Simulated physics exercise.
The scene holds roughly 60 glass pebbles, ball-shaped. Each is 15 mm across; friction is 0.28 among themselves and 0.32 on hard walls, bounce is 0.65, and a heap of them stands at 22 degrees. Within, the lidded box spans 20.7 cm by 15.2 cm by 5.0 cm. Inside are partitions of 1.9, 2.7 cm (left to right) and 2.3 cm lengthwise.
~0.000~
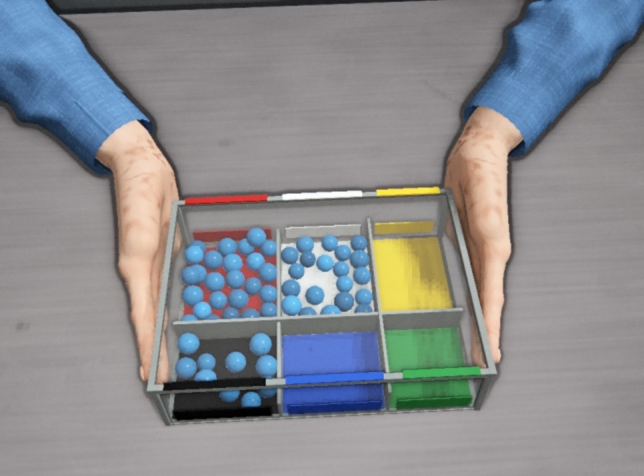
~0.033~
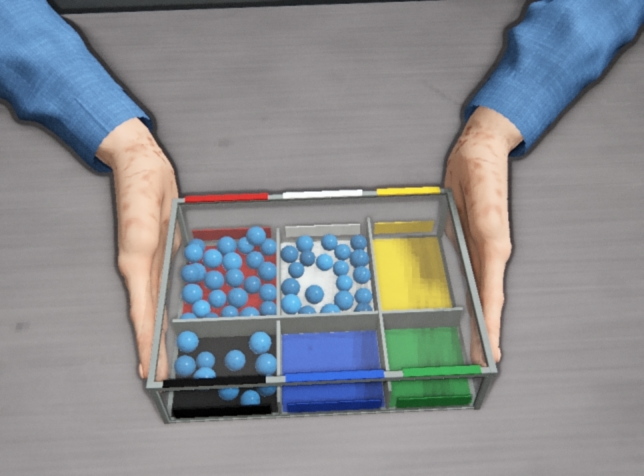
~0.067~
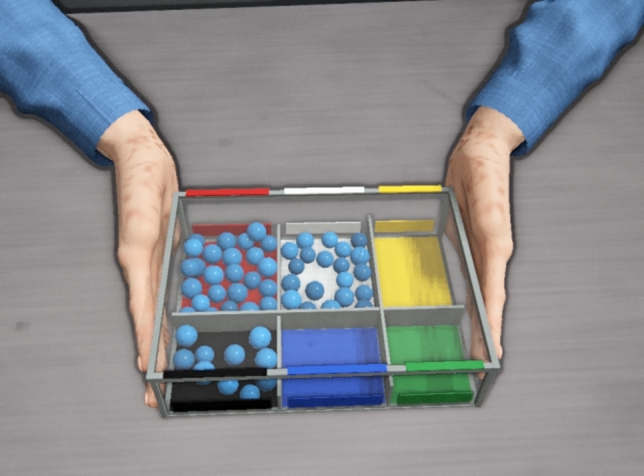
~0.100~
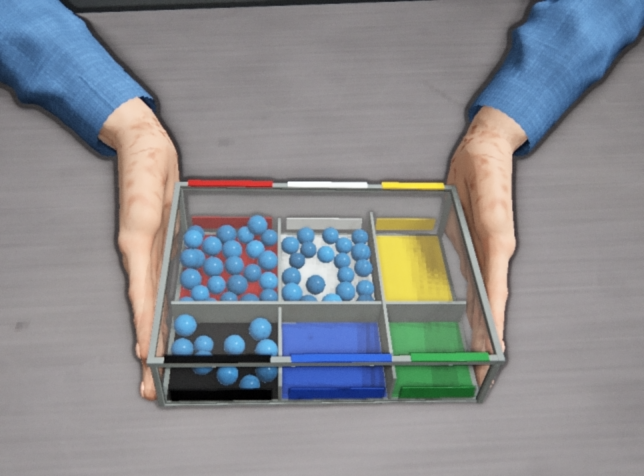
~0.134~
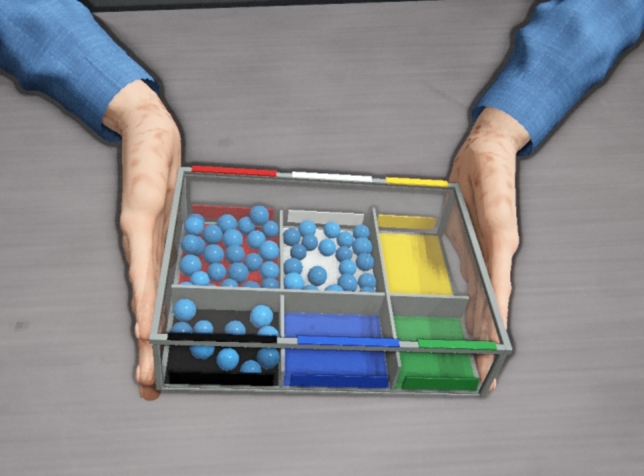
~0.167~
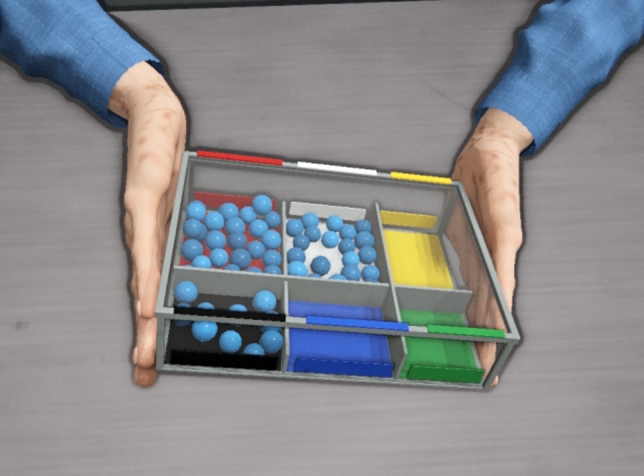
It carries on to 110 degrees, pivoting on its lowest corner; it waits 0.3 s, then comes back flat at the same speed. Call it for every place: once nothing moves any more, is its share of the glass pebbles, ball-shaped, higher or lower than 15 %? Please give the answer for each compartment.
Final shares: Red compartment lower, blue compartment lower, green compartment lower, yellow compartment higher, white compartment higher, black compartment lower.
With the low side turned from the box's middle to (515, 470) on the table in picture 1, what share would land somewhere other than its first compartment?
I'd say close to 100 %.
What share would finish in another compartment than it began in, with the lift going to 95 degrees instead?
Near 75 in a hundred, I think.
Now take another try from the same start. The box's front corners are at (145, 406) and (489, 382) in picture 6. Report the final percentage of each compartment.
Each compartment ends with, in per cent, red 5, blue 25, green 0, yellow 0, white 0 and black 70.
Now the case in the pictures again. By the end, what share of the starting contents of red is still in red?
Around 20 %.
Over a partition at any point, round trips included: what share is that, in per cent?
Something like 80 per cent of the pieces.
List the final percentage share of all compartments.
Per cent by compartment - red 5, blue 0, green 0, yellow 55, white 35, black 0.
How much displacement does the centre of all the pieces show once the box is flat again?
Displacement: Near 8.5 cm.
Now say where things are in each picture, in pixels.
The first picture shows box tilt 0 degrees, front corners at (155, 387) and (488, 370); red 45 %, white 35 %, black 20 %.
The second picture shows box tilt 1 degrees, front corners at (154, 384) and (489, 369).
The third picture shows box tilt 2 degrees, front corners at (154, 375) and (491, 364).
The fourth picture shows box tilt 6 degrees, front corners at (155, 360) and (496, 357), lowest corner right back.
The fifth picture shows box tilt 10 degrees, front corners at (157, 336) and (503, 347), lowest corner right back.
The sixth picture shows box tilt 14 degrees, front corners at (163, 310) and (511, 336), lowest corner right back; red 45 %, white 35 %, black 20 %. The box's pace is about 130 degrees a second.
After 1.08 s, tilt 110 degrees; red 15 %, yellow 35 %, white 45 %.
Then, at 1.69 s, tilt 60 degrees; red 5 %, yellow 55 %, white 40 %.
Then, at 2.35 s, tilt 0 degrees; red 5 %, yellow 55 %, white 35 %.
At rest (3.3 s), red 5 %, blue 0 %, green 0 %, yellow 55 %, white 35 %, black 0 %.
